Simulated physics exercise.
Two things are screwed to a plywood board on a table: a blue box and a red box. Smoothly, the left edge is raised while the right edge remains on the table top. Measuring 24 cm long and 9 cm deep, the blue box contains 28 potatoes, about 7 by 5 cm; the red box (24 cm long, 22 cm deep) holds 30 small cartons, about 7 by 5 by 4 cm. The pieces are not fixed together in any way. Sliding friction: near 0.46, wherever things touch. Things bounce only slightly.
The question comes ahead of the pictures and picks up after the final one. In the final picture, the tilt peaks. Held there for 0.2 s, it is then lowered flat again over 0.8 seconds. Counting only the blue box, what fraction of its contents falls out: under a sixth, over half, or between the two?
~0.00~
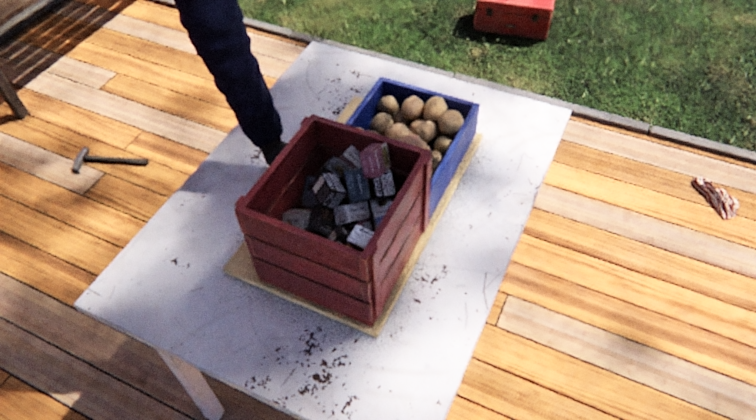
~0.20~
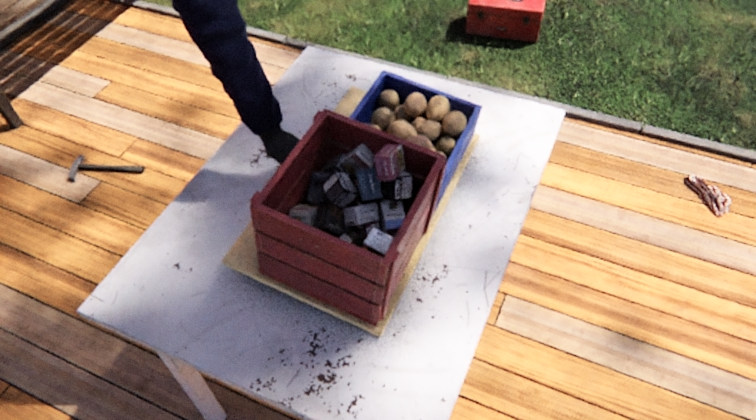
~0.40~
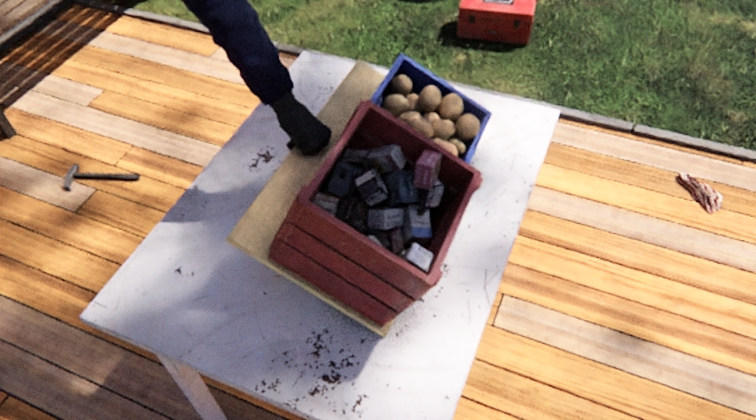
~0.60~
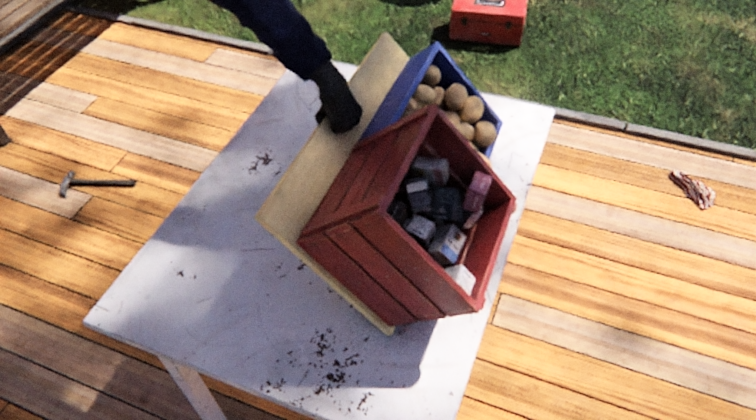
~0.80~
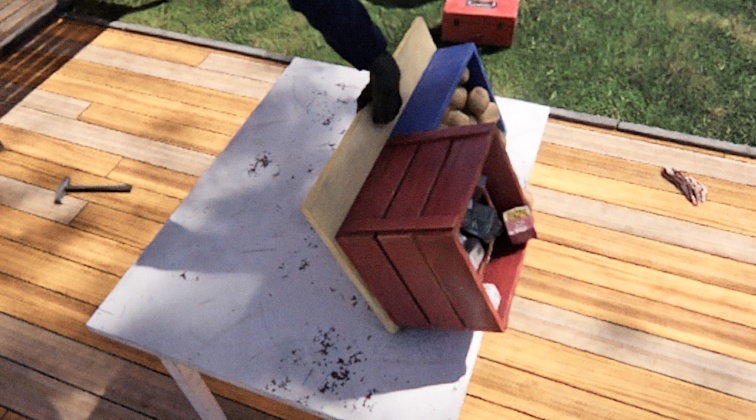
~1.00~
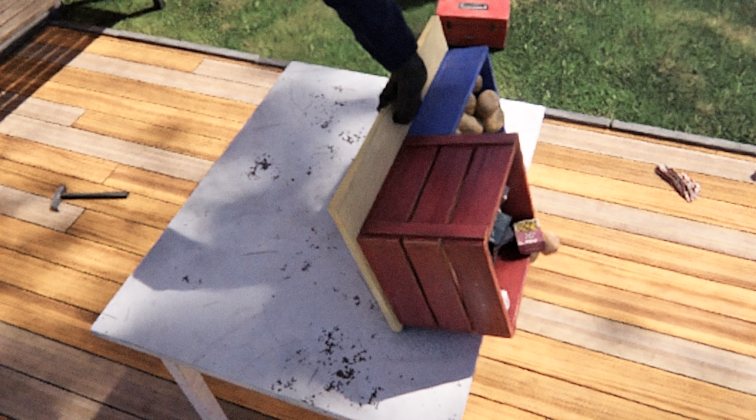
The blue box loses between a sixth and a half of what it held.
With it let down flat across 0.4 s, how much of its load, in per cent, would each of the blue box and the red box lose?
Well, that would cost the blue box 30 per cent and the red box 0 per cent.
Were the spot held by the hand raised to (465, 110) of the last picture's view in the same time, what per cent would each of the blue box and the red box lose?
Then blue box 80, red box 20 per cent.
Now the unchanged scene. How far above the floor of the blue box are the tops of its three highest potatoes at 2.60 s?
Some 10 cm.
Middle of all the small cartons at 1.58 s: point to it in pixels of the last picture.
Centre: Around (412, 229) px.
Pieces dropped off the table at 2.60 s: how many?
That count sits near 6.
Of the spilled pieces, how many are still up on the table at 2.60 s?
Some 1 in number.
After 1.26 s, tilt 72°; the blue box is down by 6 of 28 and the red box has all 30.
After 1.58 s, tilt 39°; the blue box is down by 7 of 28 and the red box has all 30.
After 2.02 s, tilt 0°; the blue box is down by 7 of 28 and the red box has all 30.
When it is over (at 2.60 s), the blue box is down by 7 of 28 and the red box has all 30. Asked share, 7 of 28, 25 per cent.
